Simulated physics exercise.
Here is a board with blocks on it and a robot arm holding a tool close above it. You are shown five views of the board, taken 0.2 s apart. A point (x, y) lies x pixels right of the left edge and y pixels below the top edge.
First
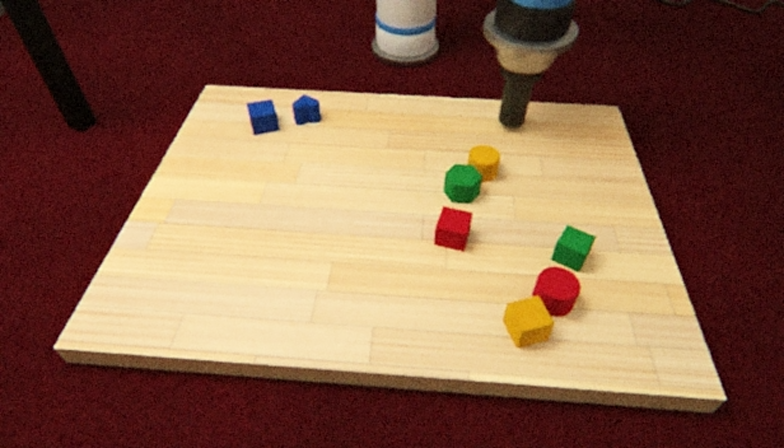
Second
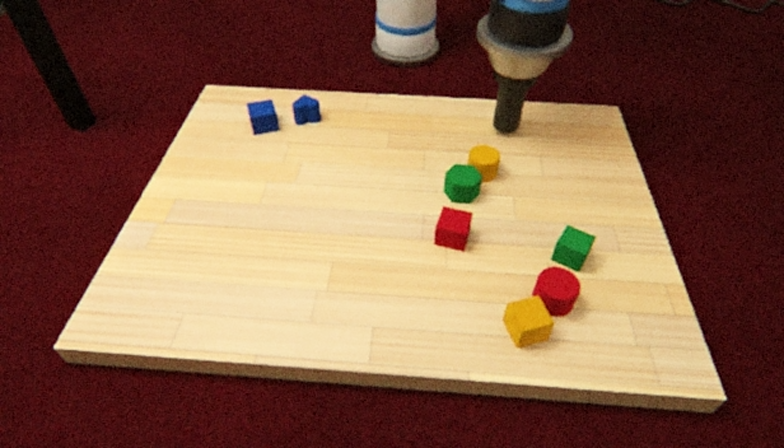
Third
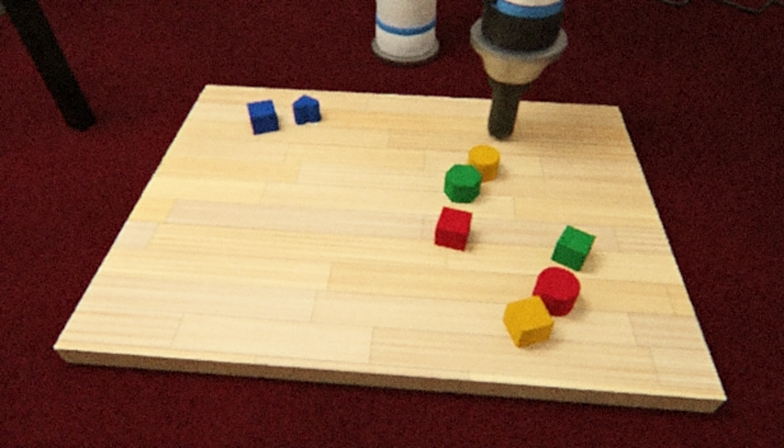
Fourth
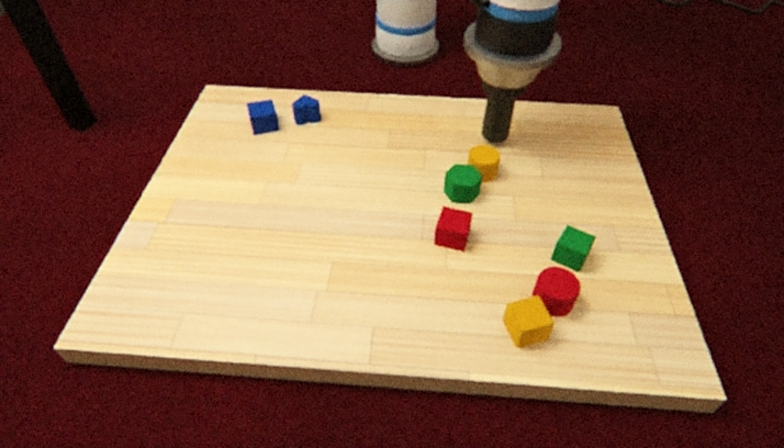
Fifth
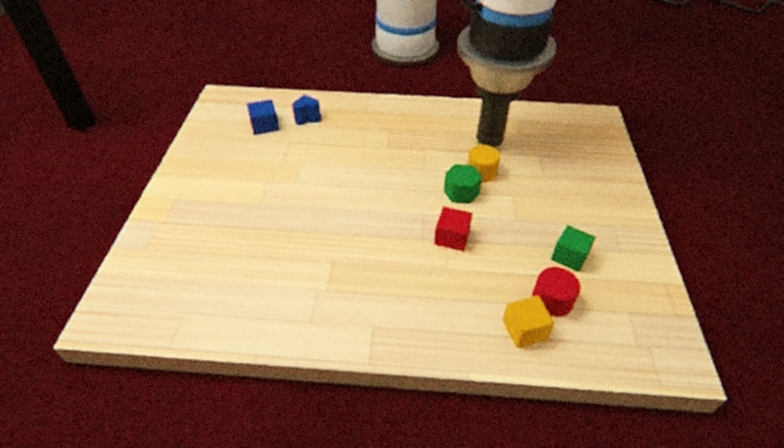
A robot arm moved its dark tool slightly left and toward the viewer over a wooden board, nearing the round yellow block, while the scattered red, green, blue and yellow blocks stayed still.
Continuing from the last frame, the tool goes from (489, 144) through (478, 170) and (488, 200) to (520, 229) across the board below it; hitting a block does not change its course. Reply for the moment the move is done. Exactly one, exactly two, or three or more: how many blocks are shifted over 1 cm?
The push will move two blocks.
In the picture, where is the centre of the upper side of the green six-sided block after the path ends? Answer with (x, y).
Top centre: (458, 189).
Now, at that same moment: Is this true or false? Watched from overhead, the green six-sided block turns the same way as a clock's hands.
This is true.
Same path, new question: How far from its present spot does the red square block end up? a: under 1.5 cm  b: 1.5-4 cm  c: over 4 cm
It's a.
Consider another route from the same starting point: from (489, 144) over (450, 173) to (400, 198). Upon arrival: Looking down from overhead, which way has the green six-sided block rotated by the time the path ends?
Looking down: Clockwise.
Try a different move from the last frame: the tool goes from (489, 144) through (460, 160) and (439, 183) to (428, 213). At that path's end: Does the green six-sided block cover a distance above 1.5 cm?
Yes - that is the case.
On the path given first. One third of the way, tool at (479, 165); green six-sided block at (460, 184), turned 50° clockwise; yellow cylinder at (486, 172).
Two thirds of the way, tool at (489, 195); green six-sided block at (458, 189), turned 75° clockwise; yellow cylinder at (500, 205).
At the end, tool at (521, 224); red square block in place; green six-sided block at (458, 189), turned 75° clockwise; yellow cylinder at (513, 233).
